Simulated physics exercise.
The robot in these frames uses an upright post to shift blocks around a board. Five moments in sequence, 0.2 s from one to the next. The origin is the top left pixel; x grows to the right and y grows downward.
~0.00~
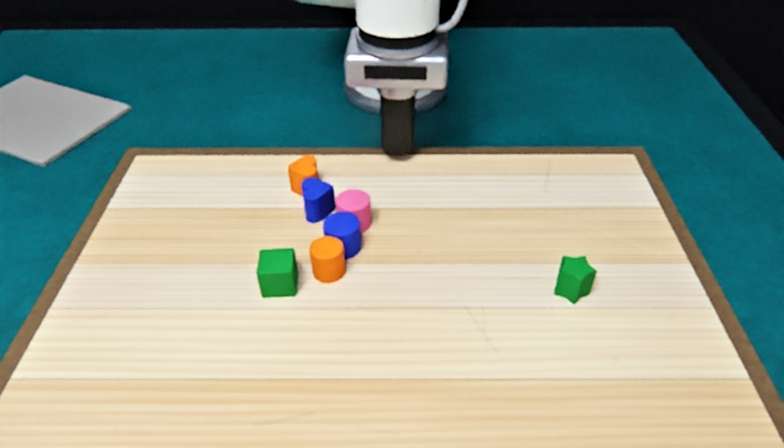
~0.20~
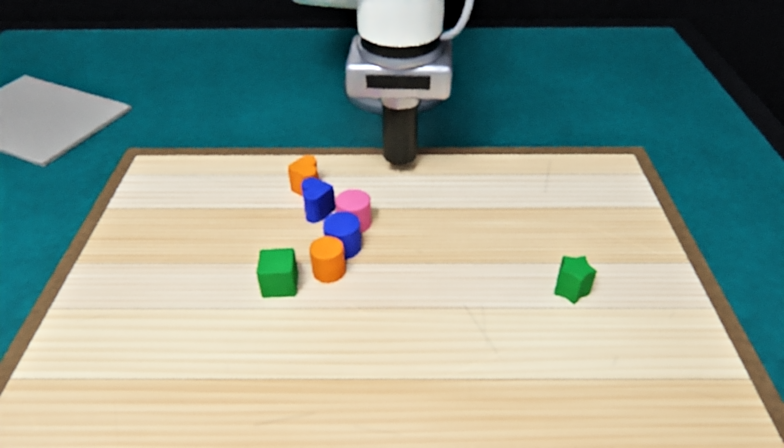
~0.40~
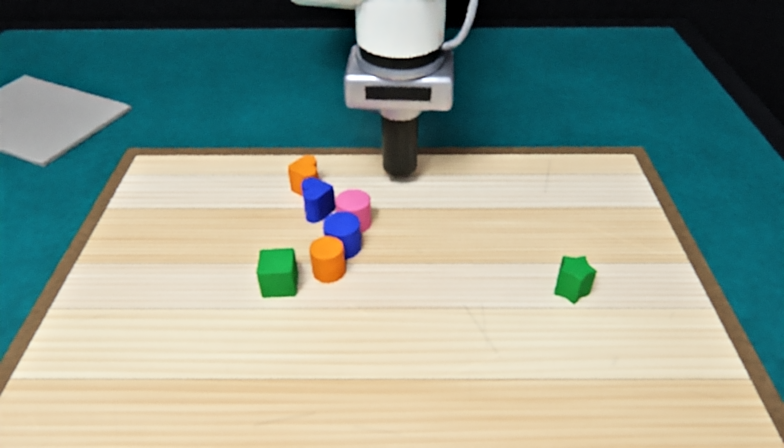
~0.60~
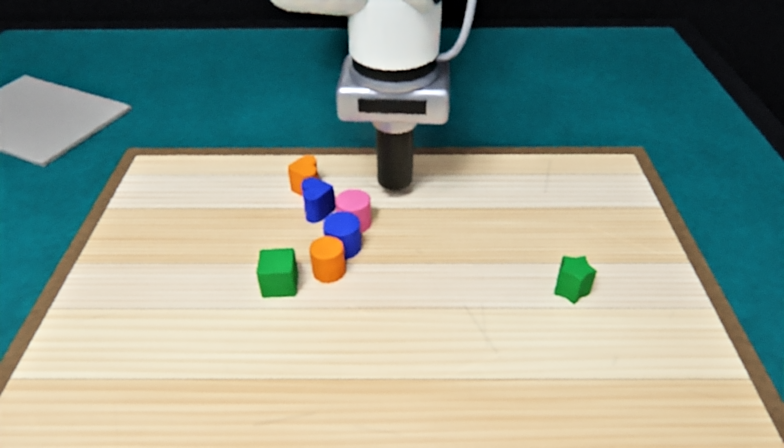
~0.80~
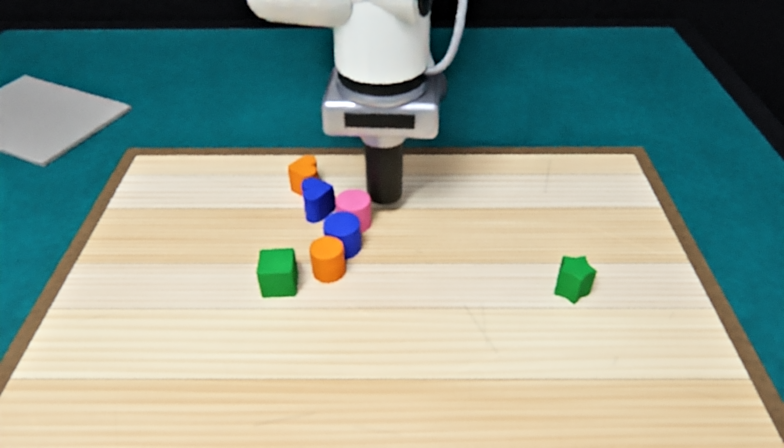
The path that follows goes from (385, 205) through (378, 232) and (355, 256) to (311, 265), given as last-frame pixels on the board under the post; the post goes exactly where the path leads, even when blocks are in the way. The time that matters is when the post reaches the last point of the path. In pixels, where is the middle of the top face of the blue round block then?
It will likely be found at (273, 230).
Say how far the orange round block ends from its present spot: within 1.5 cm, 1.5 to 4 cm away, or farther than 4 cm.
Middling, 1.5 to 4 cm.
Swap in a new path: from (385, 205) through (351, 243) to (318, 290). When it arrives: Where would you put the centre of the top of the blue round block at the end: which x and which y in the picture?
It ends at (275, 258).
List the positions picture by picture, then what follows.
In the first picture, post tip at (398, 146); block tops, green four-sided block at (275, 260); orange round block at (326, 247); blue round block at (341, 223); pink round block at (353, 199).
In the second picture, post at (400, 155); blocks unchanged.
In the third picture, post at (400, 167); blocks unchanged.
In the fourth picture, post at (395, 180); blocks unchanged.
In the fifth picture, post at (385, 194); green four-sided block at (275, 260); orange round block at (326, 247); blue round block at (341, 223); pink round block at (353, 199).
On the path given first. One third of the way, post at (377, 221); orange round block at (324, 255); blue round block at (328, 230); pink round block at (340, 206).
Two thirds of the way, post at (353, 245); orange round block at (318, 266); blue round block at (313, 230); pink round block at (340, 205).
At the end, post at (309, 254); green four-sided block at (271, 262); orange round block at (318, 266); blue round block at (273, 230); pink round block at (340, 205).
